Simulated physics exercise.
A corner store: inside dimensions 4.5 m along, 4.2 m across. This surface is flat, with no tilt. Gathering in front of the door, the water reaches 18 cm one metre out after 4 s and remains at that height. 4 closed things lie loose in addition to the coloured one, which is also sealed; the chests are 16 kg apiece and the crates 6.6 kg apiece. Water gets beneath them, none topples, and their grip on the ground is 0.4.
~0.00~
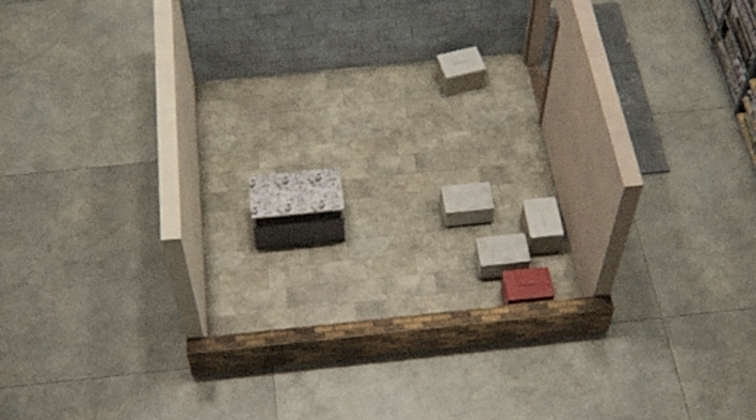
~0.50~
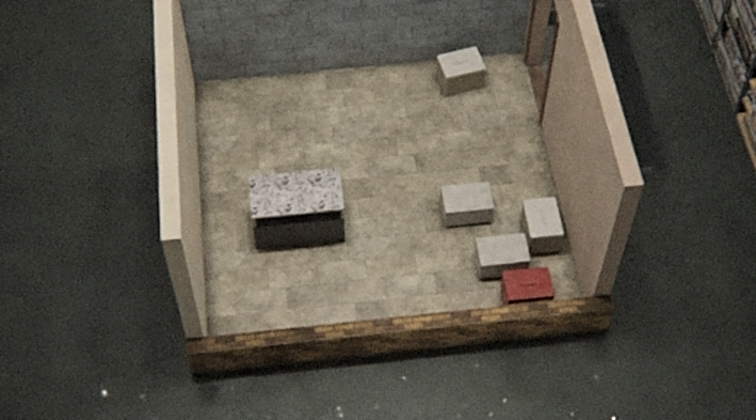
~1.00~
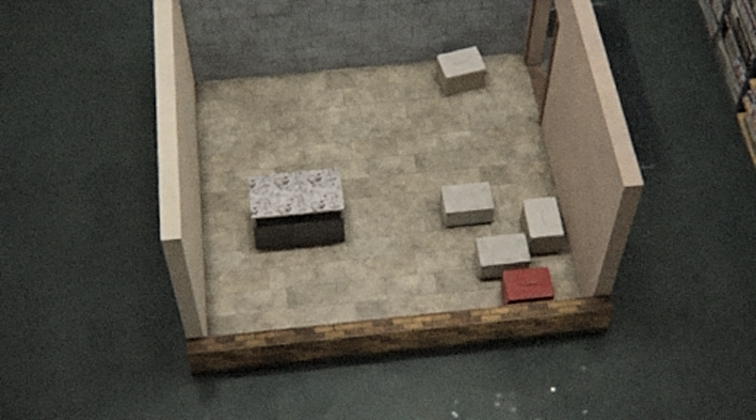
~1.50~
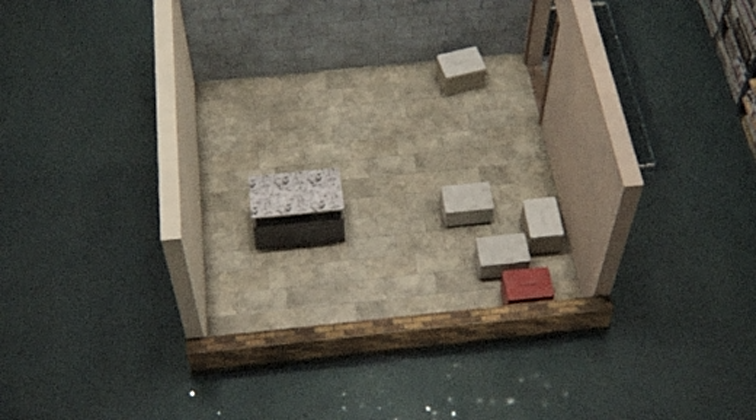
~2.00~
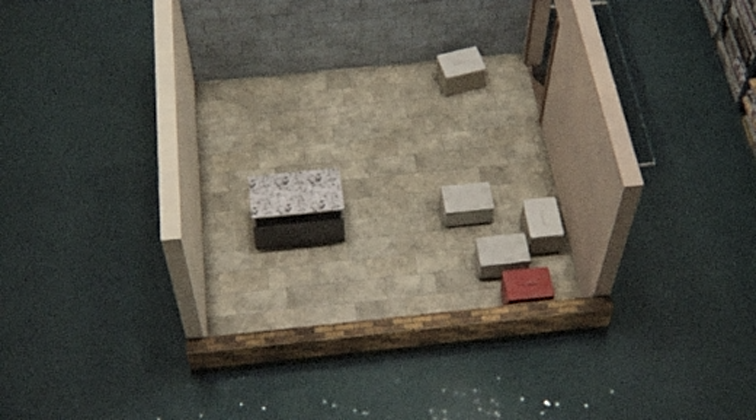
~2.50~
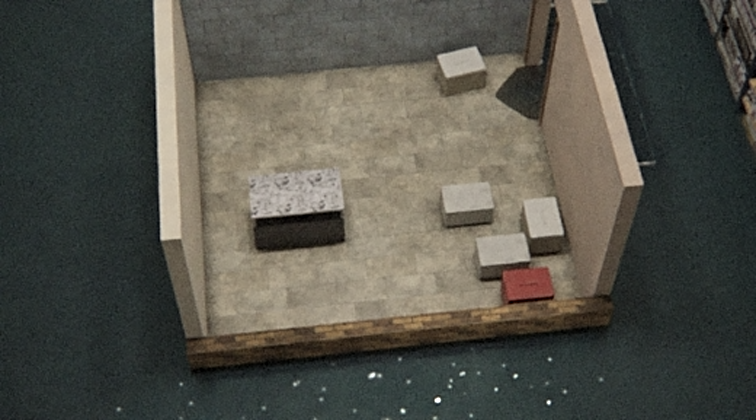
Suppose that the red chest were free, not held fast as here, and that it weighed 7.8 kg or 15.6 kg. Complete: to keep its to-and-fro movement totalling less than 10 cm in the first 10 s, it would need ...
It would need just the lighter mass.
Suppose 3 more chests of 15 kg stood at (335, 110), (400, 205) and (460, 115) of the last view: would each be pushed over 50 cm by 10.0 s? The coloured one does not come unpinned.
One by one: Too far, not far enough and too far.
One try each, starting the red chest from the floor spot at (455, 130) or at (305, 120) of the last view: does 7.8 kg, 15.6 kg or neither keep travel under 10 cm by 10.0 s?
At the first spot nothing offered works, at the second nothing offered works.
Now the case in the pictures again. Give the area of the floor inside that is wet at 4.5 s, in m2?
Wet area: Approx. 4.5 m2.
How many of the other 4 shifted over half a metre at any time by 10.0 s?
1 in all.
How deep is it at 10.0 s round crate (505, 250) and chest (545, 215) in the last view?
Depths: Near 1 cm, then near 1 cm.
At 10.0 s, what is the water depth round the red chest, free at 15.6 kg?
About 1 cm.
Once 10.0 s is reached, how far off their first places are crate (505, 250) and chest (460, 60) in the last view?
First 0 cm, then 200 cm.
After 3.5 s the red chest would be 0 cm from its start with 7.8 kg and 0 cm from its start with 15.6 kg; 0 cm of water round it then.
After 4.5 s the red chest would be 0 cm from its start with 7.8 kg and 0 cm from its start with 15.6 kg; 0 cm of water round it then.
After 7.0 s the red chest would be 0 cm from its start with 7.8 kg and 0 cm from its start with 15.6 kg; 0 cm of water round it then.
After 10.0 s the red chest would be 0 cm from its start with 7.8 kg and 0 cm from its start with 15.6 kg; 1 cm of water round it then.
